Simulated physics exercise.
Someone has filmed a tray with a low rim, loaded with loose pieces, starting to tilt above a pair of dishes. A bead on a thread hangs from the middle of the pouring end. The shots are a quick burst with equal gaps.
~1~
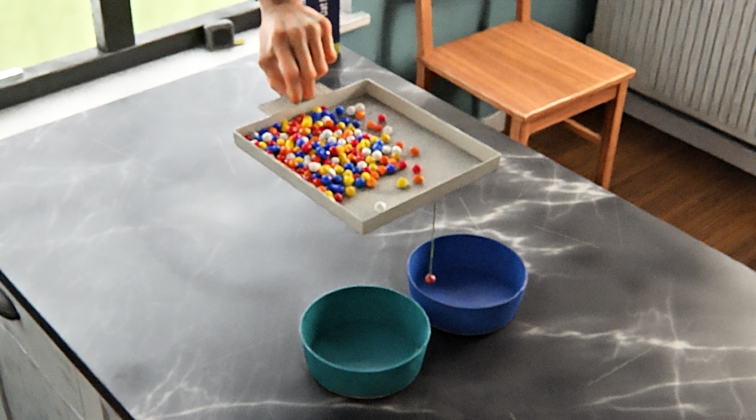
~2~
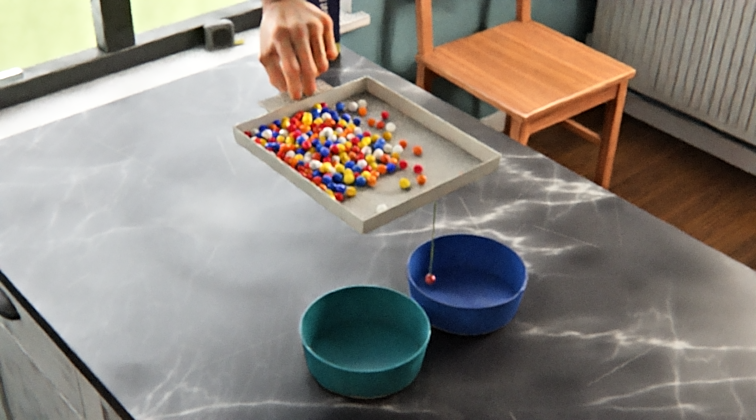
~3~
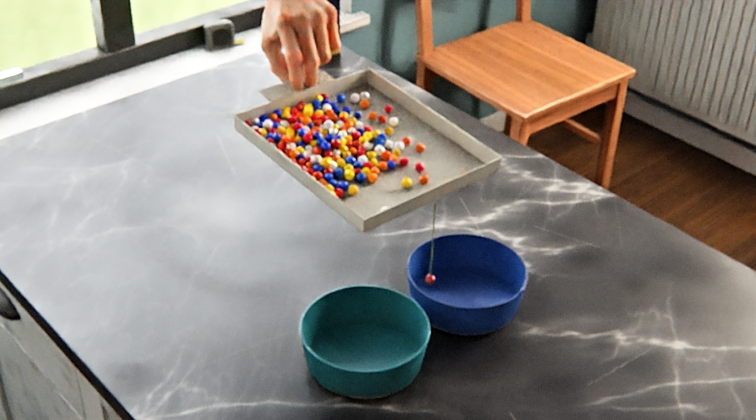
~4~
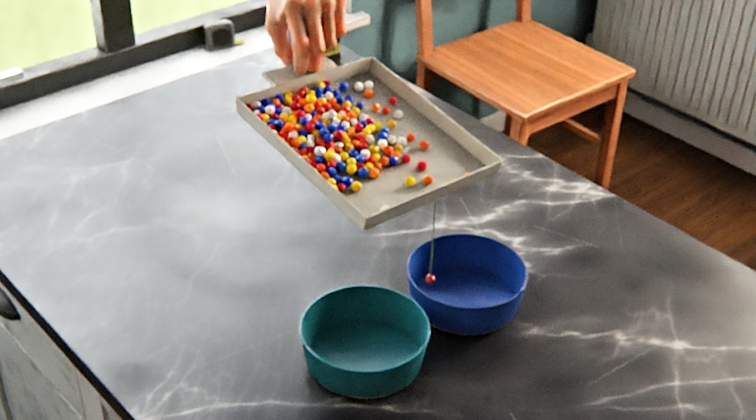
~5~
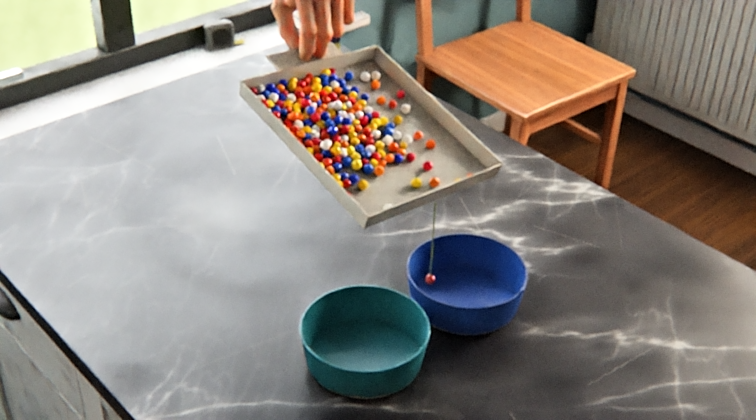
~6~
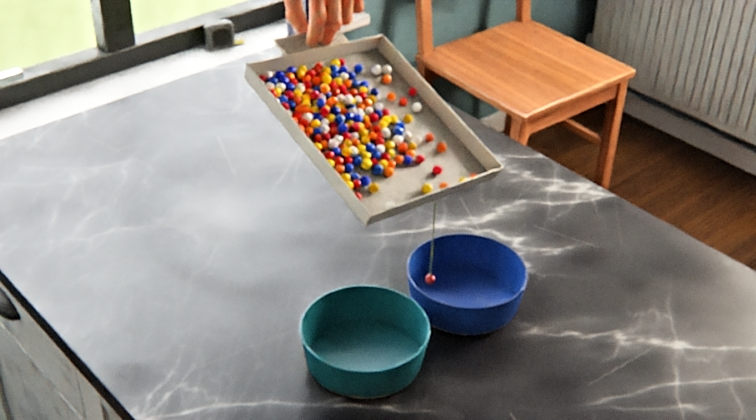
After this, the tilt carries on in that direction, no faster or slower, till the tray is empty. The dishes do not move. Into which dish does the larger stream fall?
The right dish gets more.
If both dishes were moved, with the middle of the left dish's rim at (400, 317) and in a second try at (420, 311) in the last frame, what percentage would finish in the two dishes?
First some 80, then 80 per cent.
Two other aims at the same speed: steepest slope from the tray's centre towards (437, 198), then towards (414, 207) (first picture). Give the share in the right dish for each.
In turn 30 and 0 in a hundred.
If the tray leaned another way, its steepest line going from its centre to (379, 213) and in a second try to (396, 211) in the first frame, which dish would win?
At the first place the left one, at the second the dish on the left.
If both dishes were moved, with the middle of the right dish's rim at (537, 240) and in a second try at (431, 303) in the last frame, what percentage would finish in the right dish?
The first gives 20 %, the second 20 %.
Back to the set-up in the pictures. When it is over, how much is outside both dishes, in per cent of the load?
About 30 per cent.
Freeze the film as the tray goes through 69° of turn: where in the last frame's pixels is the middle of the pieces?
Near (465, 174).
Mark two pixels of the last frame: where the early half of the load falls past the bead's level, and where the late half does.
Around (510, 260) and then (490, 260).
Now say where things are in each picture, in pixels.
In the first frame, corners of the pouring end (363, 219) and (498, 154), level; middle of the load (322, 153), round plastic beads; left dish (408, 374); right dish (509, 312); bead on its thread (430, 280).
In the second frame, corners of the pouring end (363, 219) and (499, 155), level; middle of the load (322, 151).
In the third frame, corners of the pouring end (364, 218) and (499, 157), tipped barely, lowest at the right corner; middle of the load (323, 144), about a tenth on the move.
In the fourth frame, corners of the pouring end (367, 216) and (500, 160), tipped a little, lowest at the right corner; middle of the load (325, 134), about a tenth on the move.
In the fifth frame, corners of the pouring end (369, 214) and (501, 163), tipped clearly, lowest at the right corner; middle of the load (330, 125), roughly a quarter on the move.
In the sixth frame, corners of the pouring end (372, 213) and (501, 166), tipped clearly, lowest at the right corner; middle of the load (340, 119), almost all on the move; left dish (408, 374); right dish (509, 312).
Just after the last frame, tray tipped steeply; the larger part on the tray; about a tenth in the right dish; about a tenth outside both; about a tenth in the air.
A moment on, tray tipped past a quarter turn; about a tenth on the tray; roughly half in the right dish; roughly a quarter outside both; roughly a quarter in the air.
Further on, tray tipped past a quarter turn; the larger part in the right dish; roughly a quarter outside both.
When it is over, tray tipped past a quarter turn; not one in the left dish; the larger part in the right dish; roughly a quarter outside both.
